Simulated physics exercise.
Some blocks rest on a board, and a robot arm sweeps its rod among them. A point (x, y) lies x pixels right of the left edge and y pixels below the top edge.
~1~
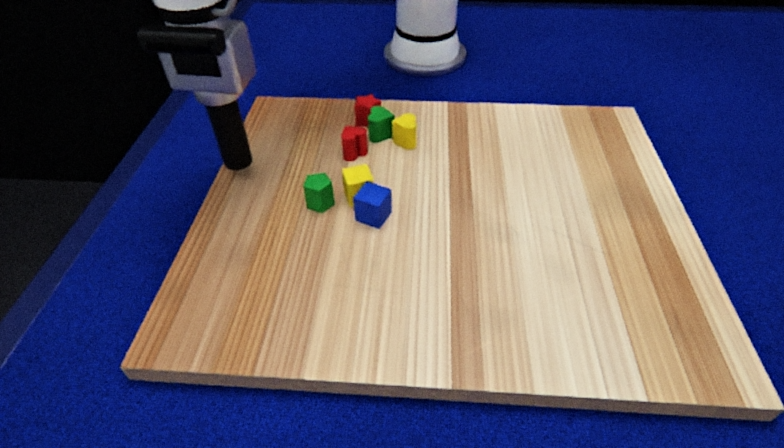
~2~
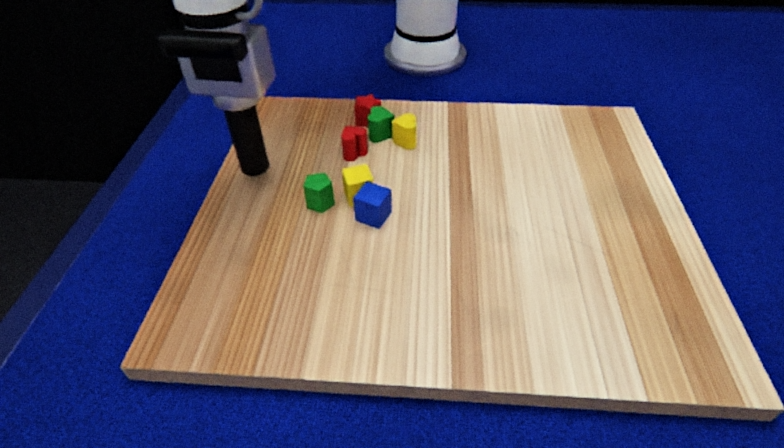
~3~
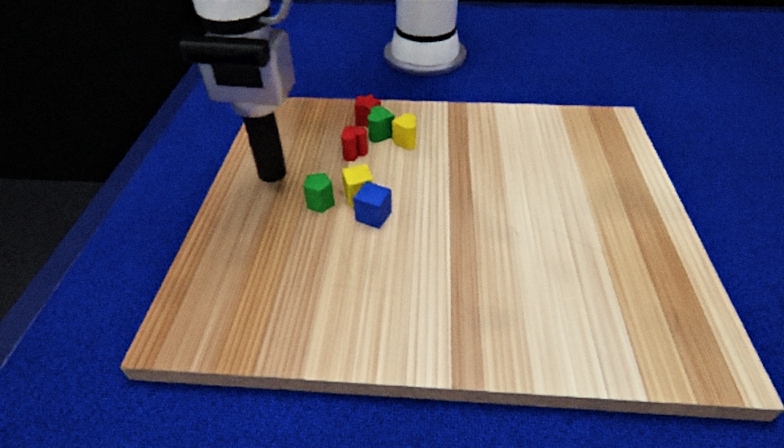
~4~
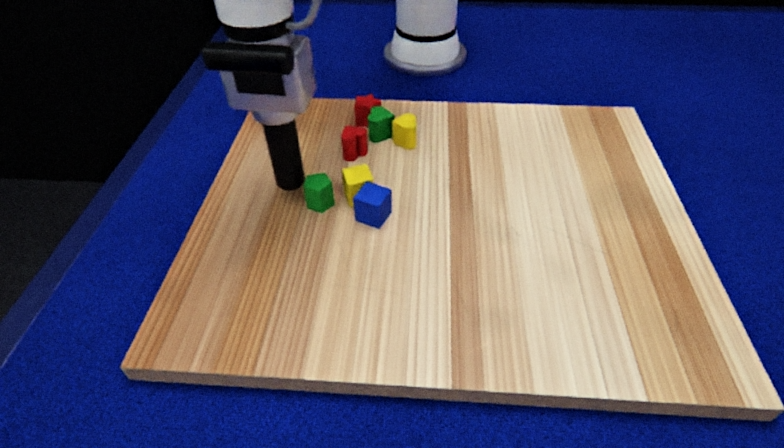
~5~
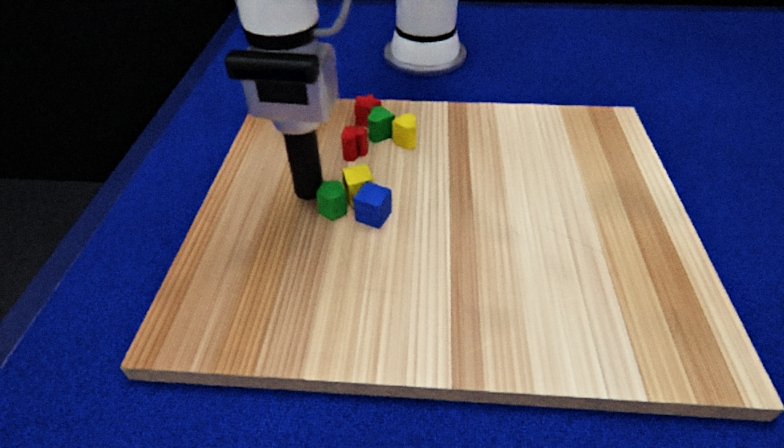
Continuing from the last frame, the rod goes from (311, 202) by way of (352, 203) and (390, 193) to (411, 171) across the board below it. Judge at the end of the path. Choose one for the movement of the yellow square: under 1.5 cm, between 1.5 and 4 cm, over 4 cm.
The yellow square ends up quite far away, over 4 cm.
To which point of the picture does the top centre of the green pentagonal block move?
Around (355, 199).
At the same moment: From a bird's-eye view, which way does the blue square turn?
It turns counter-clockwise.
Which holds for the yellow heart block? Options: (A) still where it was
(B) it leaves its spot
The answer is A.
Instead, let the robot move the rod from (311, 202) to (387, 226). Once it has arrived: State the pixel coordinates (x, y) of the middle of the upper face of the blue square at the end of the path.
The middle of its upper face will lie at (423, 207).
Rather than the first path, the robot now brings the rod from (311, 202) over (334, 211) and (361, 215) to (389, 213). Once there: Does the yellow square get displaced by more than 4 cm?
My answer is no.
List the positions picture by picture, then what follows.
Tip of the rod at (239, 162), middles of tops, green pentagonal block at (317, 181), yellow square at (357, 174), blue square at (372, 193), yellow heart block at (407, 120), in the first frame.
Rod at (255, 167), nothing pushed, in the second frame.
Rod at (273, 174), nothing pushed, in the third frame.
Rod at (291, 181), nothing pushed, in the fourth frame.
Rod at (309, 190), green pentagonal block at (331, 189), yellow square at (357, 174), blue square at (372, 193), yellow heart block at (407, 120), in the fifth frame.
The first path, step by step. One third of the way, rod at (352, 191); green pentagonal block at (354, 199), turned 70° clockwise; yellow square at (377, 172), turned 20° anticlockwise; blue square at (384, 199), turned 40° anticlockwise.
Two thirds of the way, rod at (391, 180); green pentagonal block at (355, 199), turned 75° clockwise; yellow square at (417, 163); blue square at (384, 199), turned 40° anticlockwise.
At the end, rod at (411, 159); green pentagonal block at (355, 199), turned 75° clockwise; yellow square at (438, 153), turned 45° clockwise; blue square at (384, 199), turned 40° anticlockwise; yellow heart block unmoved.
